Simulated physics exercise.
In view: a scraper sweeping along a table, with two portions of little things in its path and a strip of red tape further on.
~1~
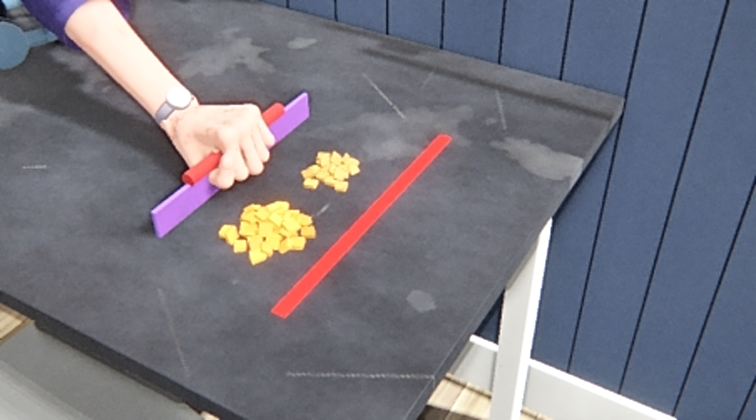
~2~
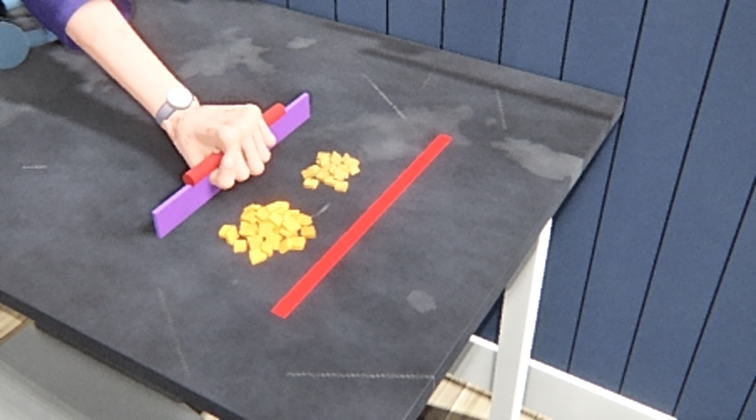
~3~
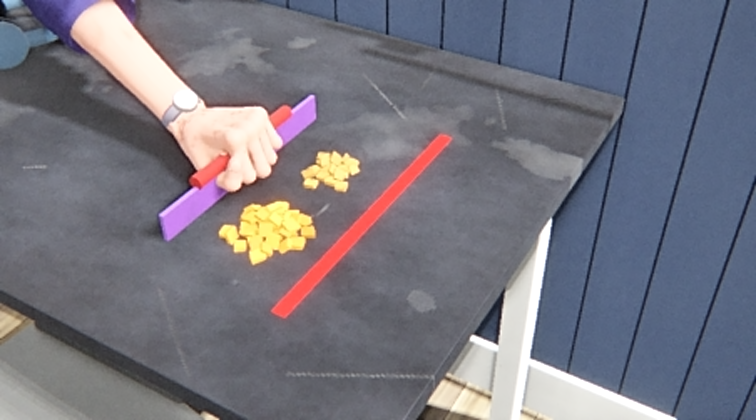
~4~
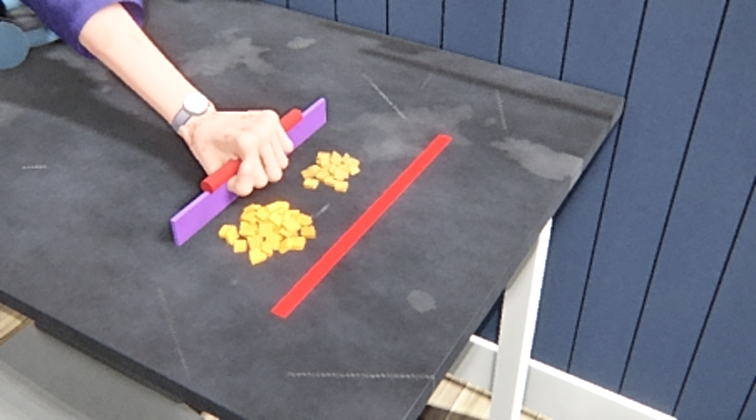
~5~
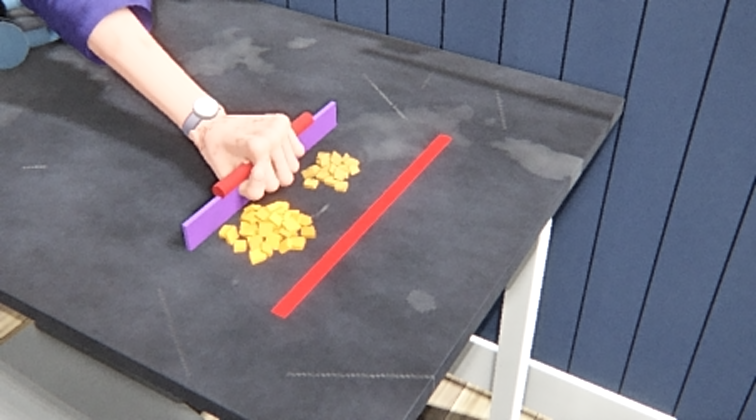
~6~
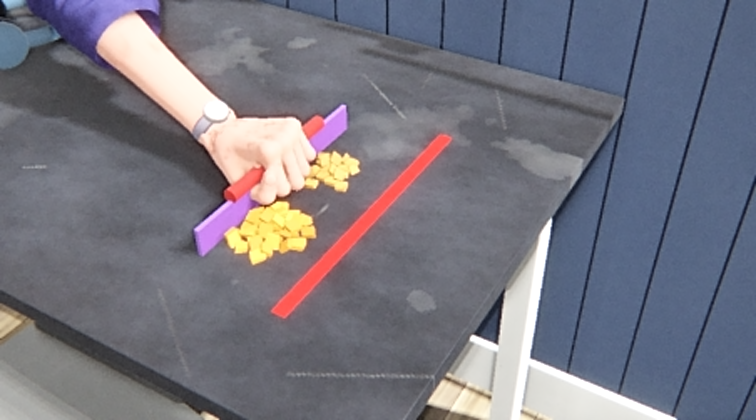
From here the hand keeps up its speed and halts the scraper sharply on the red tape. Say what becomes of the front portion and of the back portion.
The front portion stays on top and the back portion stays on top.
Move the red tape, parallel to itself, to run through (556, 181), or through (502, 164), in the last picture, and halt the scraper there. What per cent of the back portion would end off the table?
The first gives 100 %, the second 0 %.
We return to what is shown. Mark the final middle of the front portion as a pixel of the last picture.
Around (359, 262).
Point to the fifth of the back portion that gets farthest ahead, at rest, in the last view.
Close to (432, 199).
Then, 0.50 s on from there, scraper still moving, near (328, 179); front portion all on the table, its front near (349, 244); back portion all on the table, its front near (393, 182).
Then, 1.01 s on from there, scraper stopped at the red tape; front portion all on the table, its front near (383, 280); back portion all on the table, its front near (440, 199).
In the end, scraper stopped at the red tape; front portion all on the table, its front near (383, 280); back portion all on the table, its front near (440, 199).
